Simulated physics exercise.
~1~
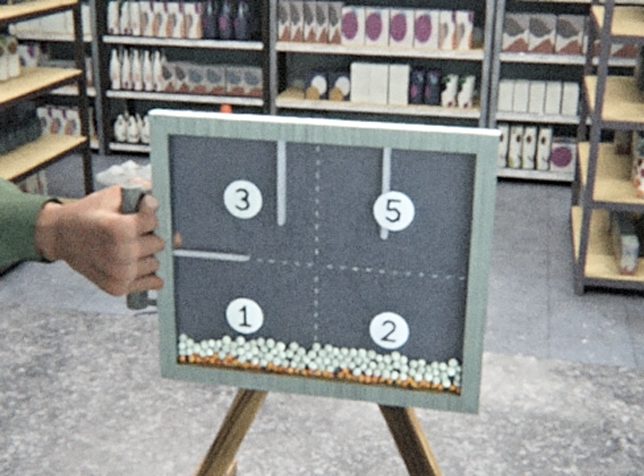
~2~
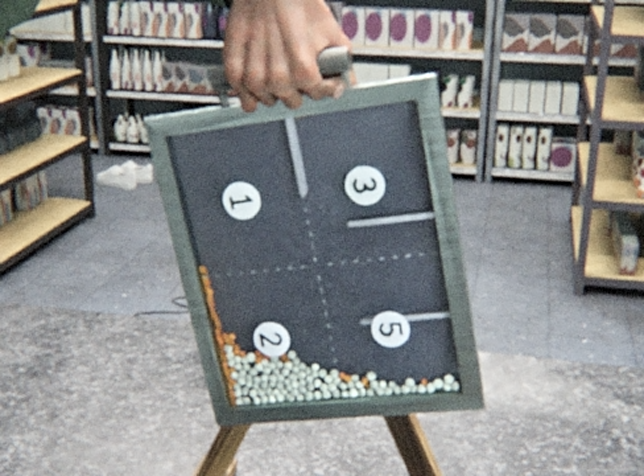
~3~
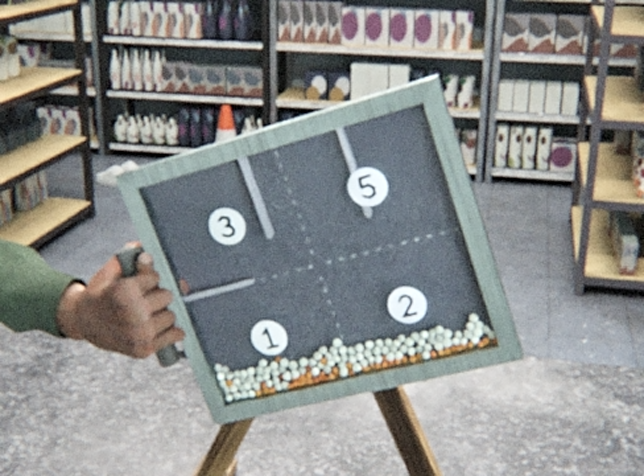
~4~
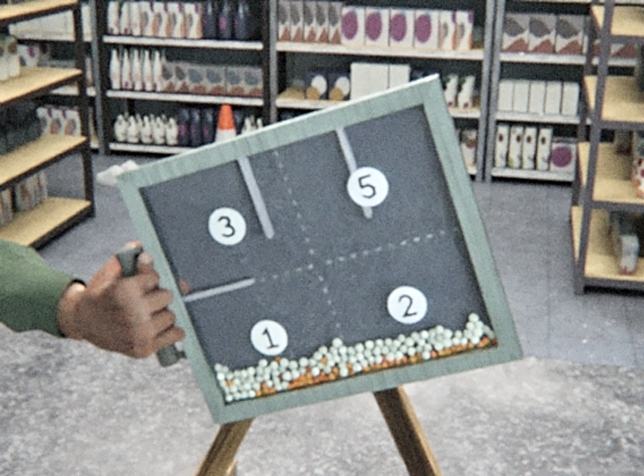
A hand gripping a shallow framed case of pale and orange pills turned it clockwise almost onto its side, sending them into a lower corner, then swung it back past level, where it stayed tilted with the pills spread along the bottom edge.
